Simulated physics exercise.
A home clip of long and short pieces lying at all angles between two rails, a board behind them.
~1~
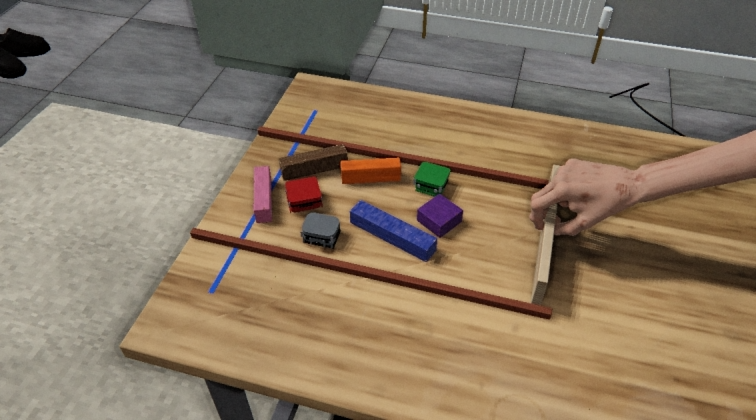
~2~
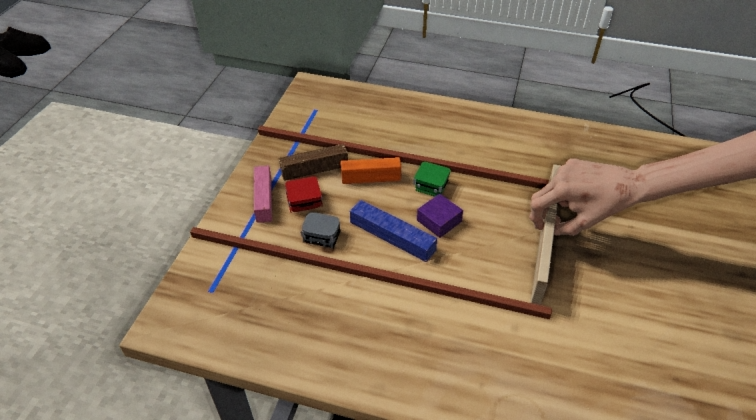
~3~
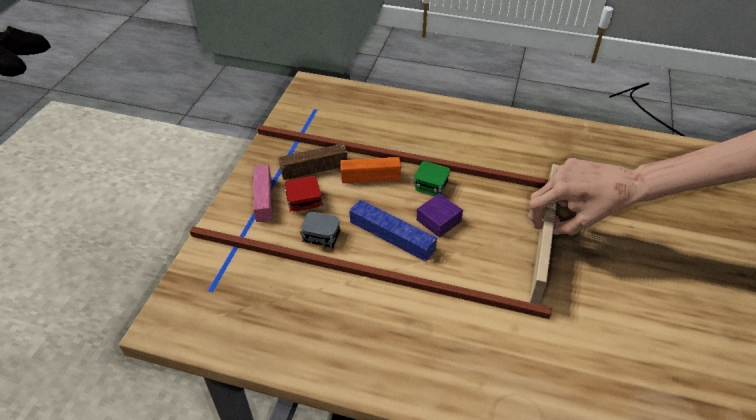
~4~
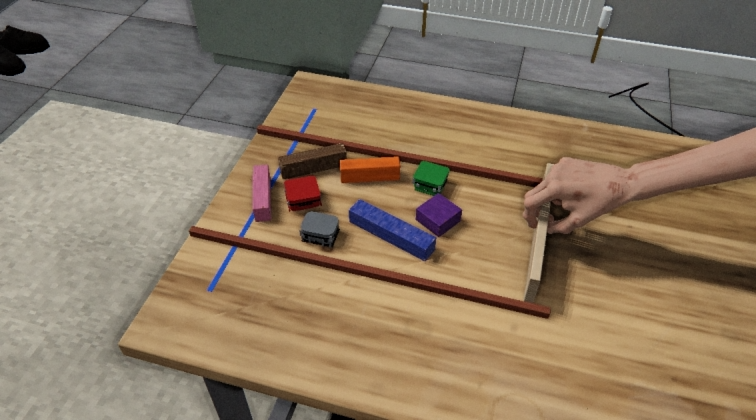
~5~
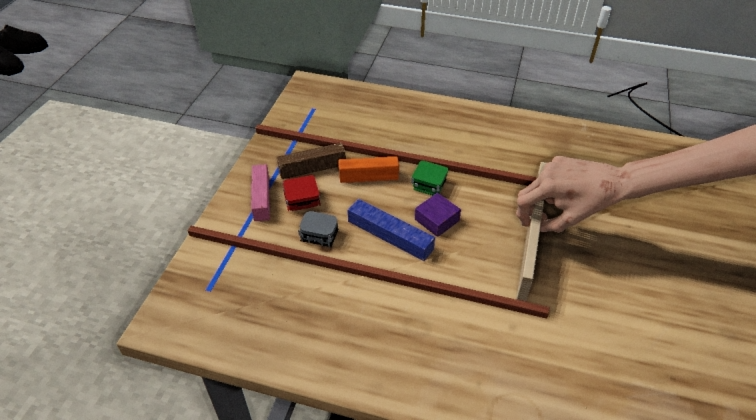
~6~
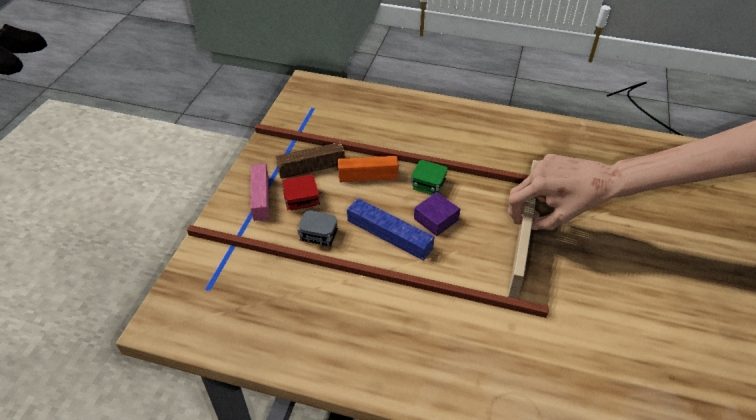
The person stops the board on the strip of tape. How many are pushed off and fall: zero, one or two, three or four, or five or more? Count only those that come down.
As it turns out, the number that fall off is three or four.
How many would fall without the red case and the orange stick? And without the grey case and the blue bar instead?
2 in the first case, 4 in the second.
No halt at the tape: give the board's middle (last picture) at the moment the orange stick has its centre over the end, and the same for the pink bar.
Its middle is around (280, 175) and around (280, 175).
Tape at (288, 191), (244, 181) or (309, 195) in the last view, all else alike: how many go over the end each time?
It would be 1, 5 and 1.
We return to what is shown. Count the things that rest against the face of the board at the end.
That makes 4.
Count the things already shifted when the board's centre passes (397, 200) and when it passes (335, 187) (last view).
5 and 8.
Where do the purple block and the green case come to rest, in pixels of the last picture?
The purple block stops around (252, 179); the green case around (269, 153).
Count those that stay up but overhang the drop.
That would be 1.
Soon after, none off yet; pink bar at rest near (260, 192); brown bar at rest near (311, 160); red case at rest near (301, 194).
After that, none off yet; pink bar displaced a little near (249, 192); brown bar moving near (309, 157); red case displaced about its own width near (271, 180).
And then, none off yet; pink bar displaced about its own width near (218, 199); brown bar displaced about its own width near (270, 145); red case tilting a little near (212, 172).
In the end, the number that fall off is three or four; gone, orange stick, red case, brown bar and pink bar.
